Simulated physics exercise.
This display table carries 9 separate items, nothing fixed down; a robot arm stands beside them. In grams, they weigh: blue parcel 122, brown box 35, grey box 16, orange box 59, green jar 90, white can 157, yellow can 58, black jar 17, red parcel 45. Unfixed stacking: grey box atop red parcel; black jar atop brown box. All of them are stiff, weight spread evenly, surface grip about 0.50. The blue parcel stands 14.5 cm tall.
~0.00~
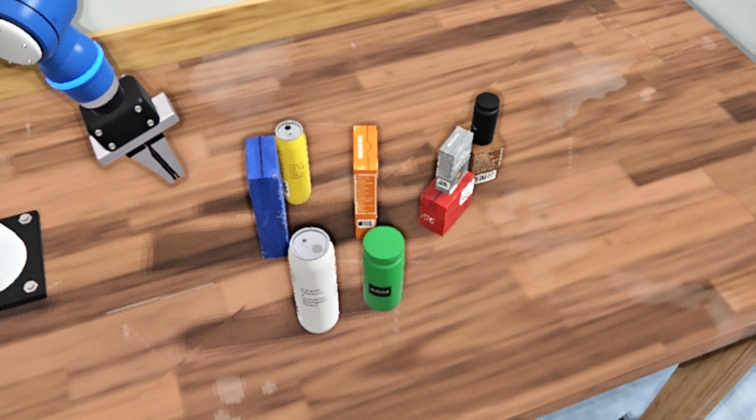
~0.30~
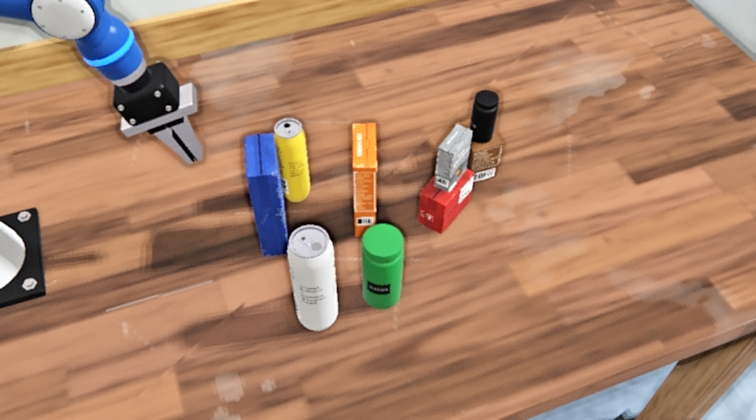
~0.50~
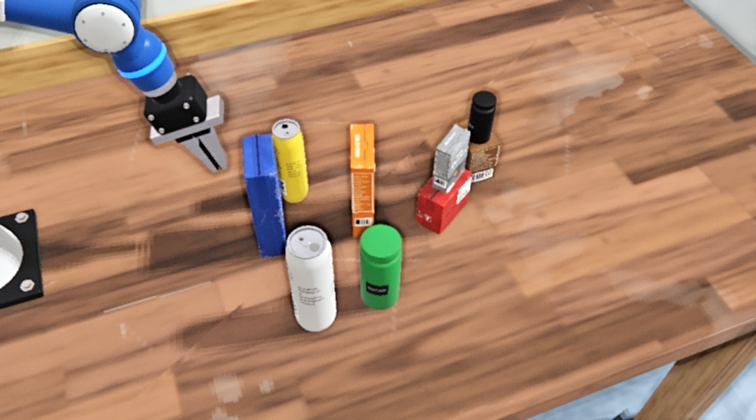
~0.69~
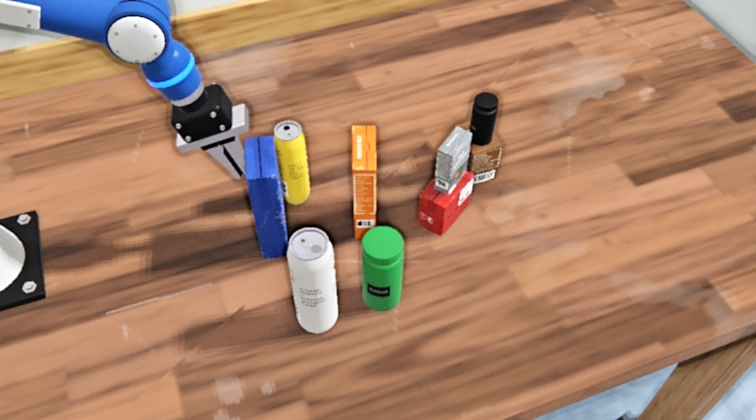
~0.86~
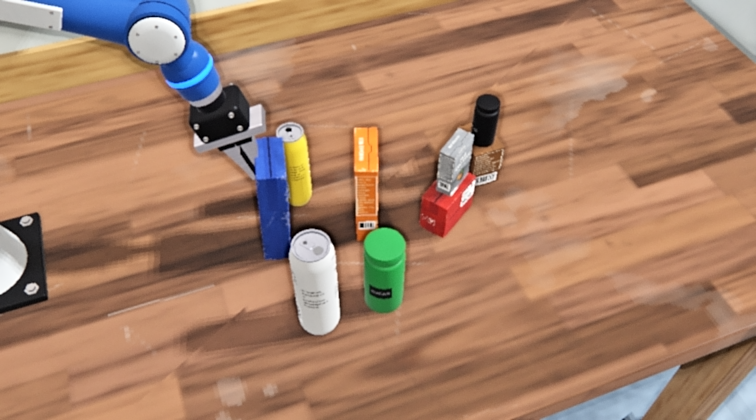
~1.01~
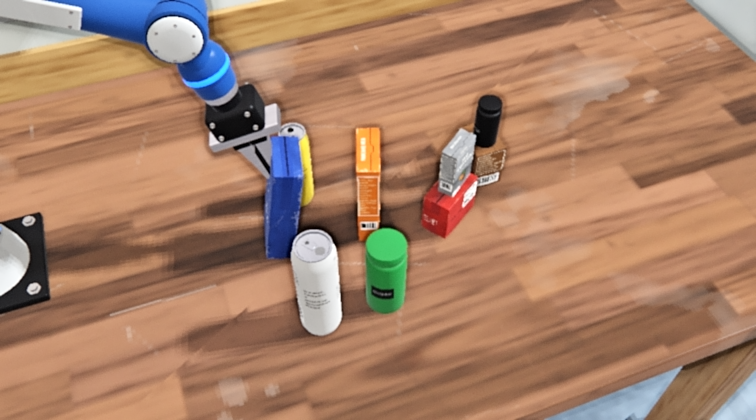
On a wooden table, a robot arm moves right and tilts a blue parcel rightward.
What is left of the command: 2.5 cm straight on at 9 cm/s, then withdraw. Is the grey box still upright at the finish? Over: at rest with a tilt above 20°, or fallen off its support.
No.
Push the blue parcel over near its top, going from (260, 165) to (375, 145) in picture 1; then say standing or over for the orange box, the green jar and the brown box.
Outcome - orange box: Fell, green jar: Stayed up, brown box: Stayed up.
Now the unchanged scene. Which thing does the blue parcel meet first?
Orange box.
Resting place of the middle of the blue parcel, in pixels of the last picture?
Roughly at pixel (338, 211) in the last picture.
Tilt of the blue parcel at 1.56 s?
About 70°.
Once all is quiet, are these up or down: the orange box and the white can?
Orange box toppled, white can erect.
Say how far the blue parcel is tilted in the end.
It comes to rest some 70° from upright.
Around 1.26 s, off upright blue parcel 24°.
Around 1.56 s, orange box and blue parcel touch at 1.33 s; grey box and orange box touch at 1.45 s; off upright blue parcel 66°, orange box 44°, grey box 41°.
Around 2.01 s, off upright grey box 90°, blue parcel 66°, orange box 44°.
At rest, past 20° or fallen, blue parcel, orange box and grey box. Standing, white can, yellow can, green jar, red parcel, brown box and black jar.
